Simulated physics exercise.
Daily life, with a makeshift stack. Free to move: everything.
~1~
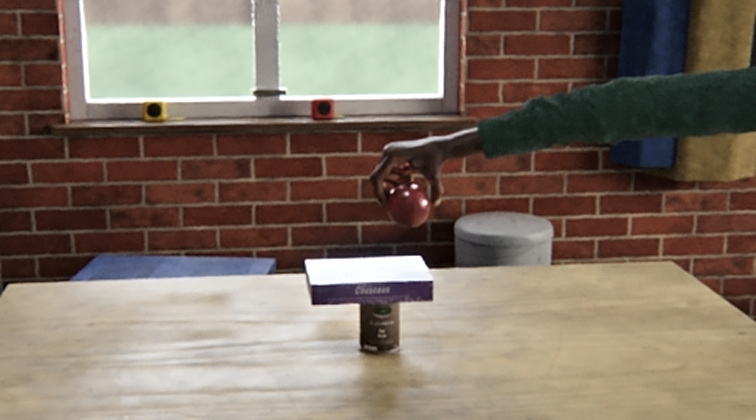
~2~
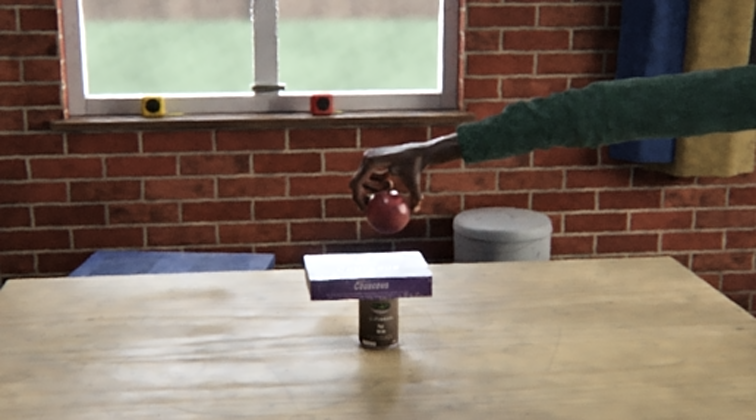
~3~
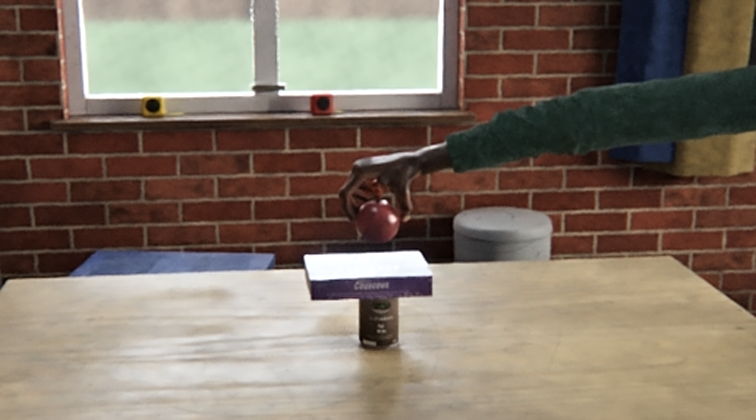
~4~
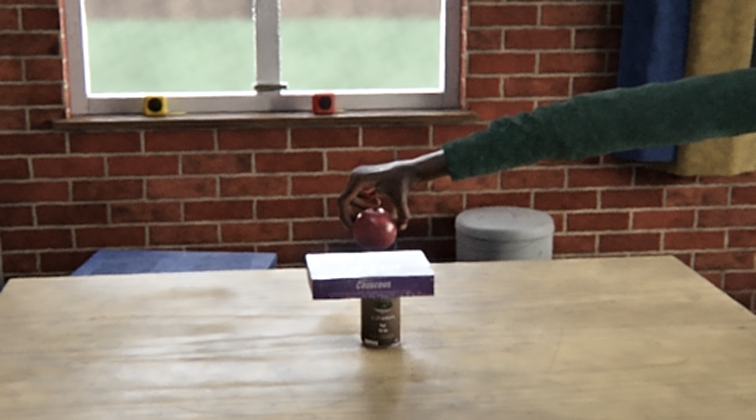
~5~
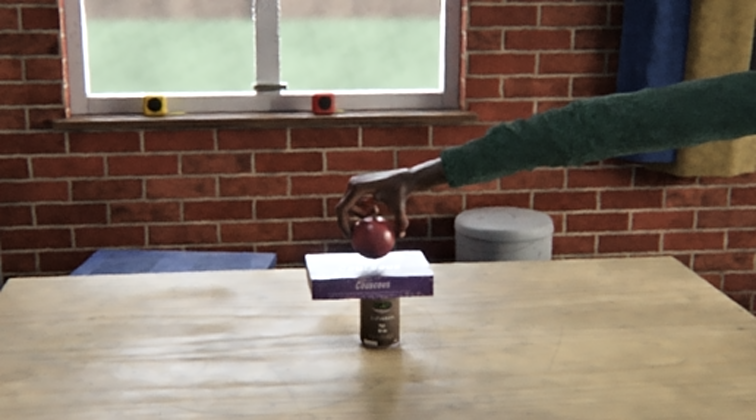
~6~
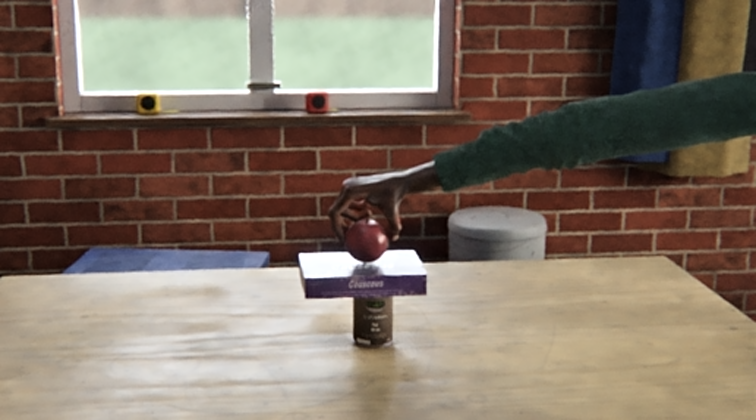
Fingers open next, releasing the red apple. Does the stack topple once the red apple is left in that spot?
No, it stays standing.
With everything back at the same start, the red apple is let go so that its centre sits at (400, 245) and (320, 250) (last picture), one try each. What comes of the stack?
First release - upright; second release - toppled.
Then, 0.20 s after the last picture, nothing has stirred.
Then, 0.40 s after the last picture, red apple resting near (366, 242).
At rest, all 3 in place. Seen from the same camera at the end, red apple near (366, 242). The stack keeps its balance.
